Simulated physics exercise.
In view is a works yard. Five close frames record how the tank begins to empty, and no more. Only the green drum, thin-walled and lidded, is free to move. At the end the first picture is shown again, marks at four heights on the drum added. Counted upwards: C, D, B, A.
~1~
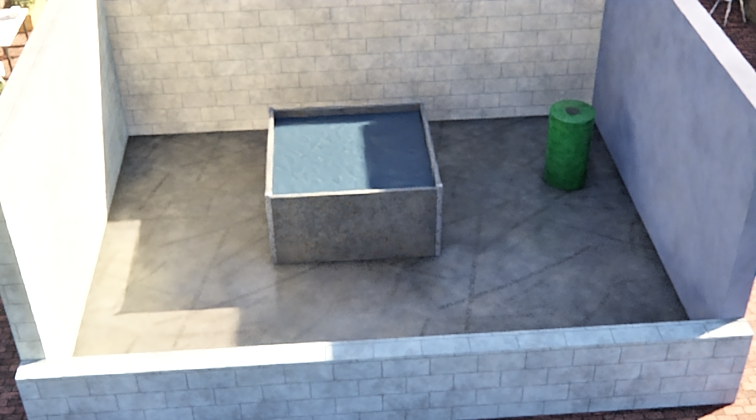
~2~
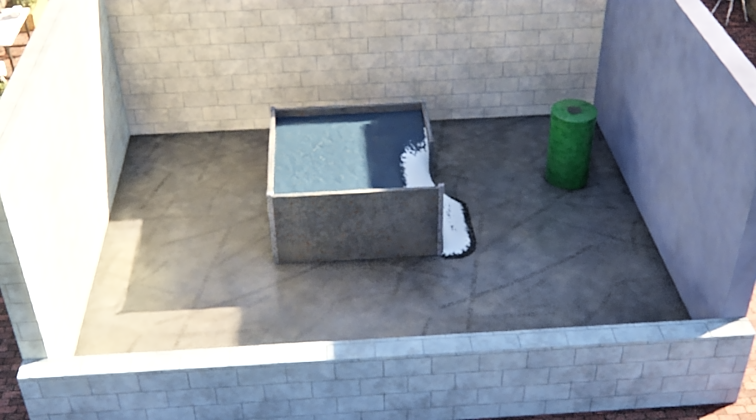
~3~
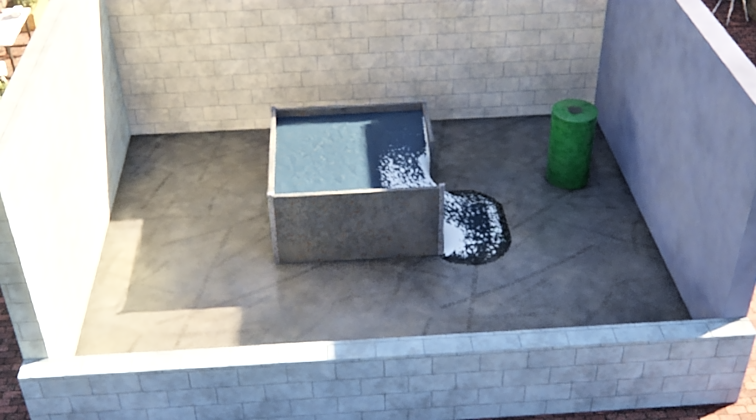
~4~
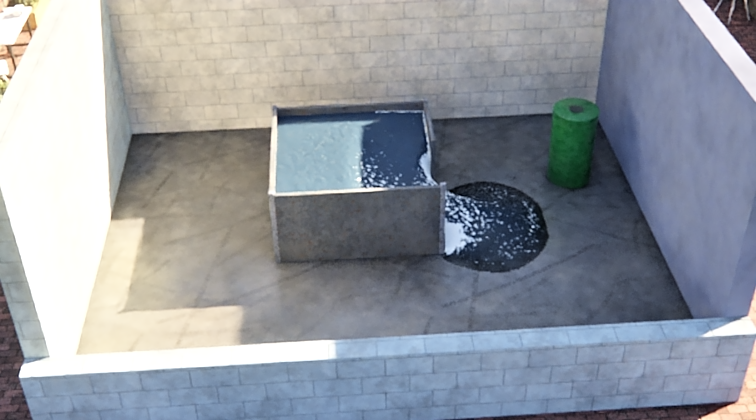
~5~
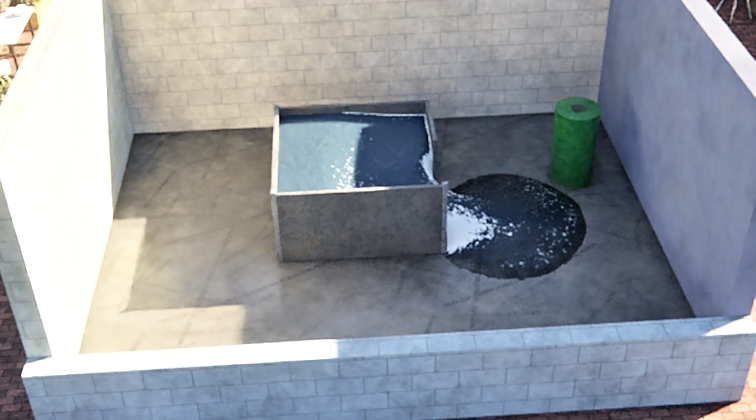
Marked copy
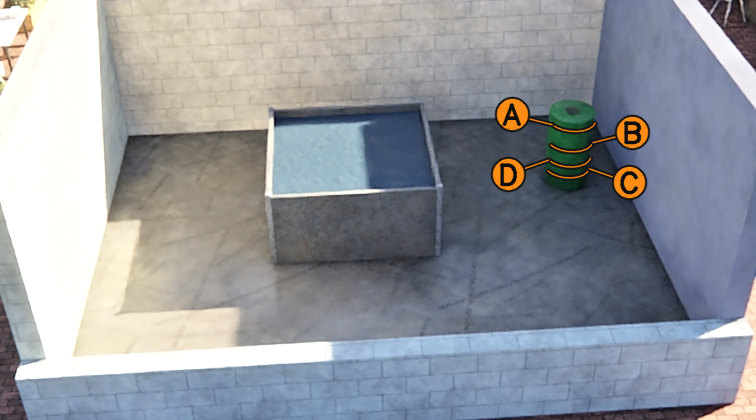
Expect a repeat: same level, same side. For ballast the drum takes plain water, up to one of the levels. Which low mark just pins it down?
Use mark D.
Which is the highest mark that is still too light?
C it is.
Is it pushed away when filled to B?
No, not at all.
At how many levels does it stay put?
Three.
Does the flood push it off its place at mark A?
No.
On the marked copy, A at (577, 131); B at (574, 151); C at (571, 177); D at (573, 167); from the bottom up C, D, B, A.
With A, it does not move.
With B, it does not move.
With C, it is pushed about twice its own width away.
With D, it does not move.
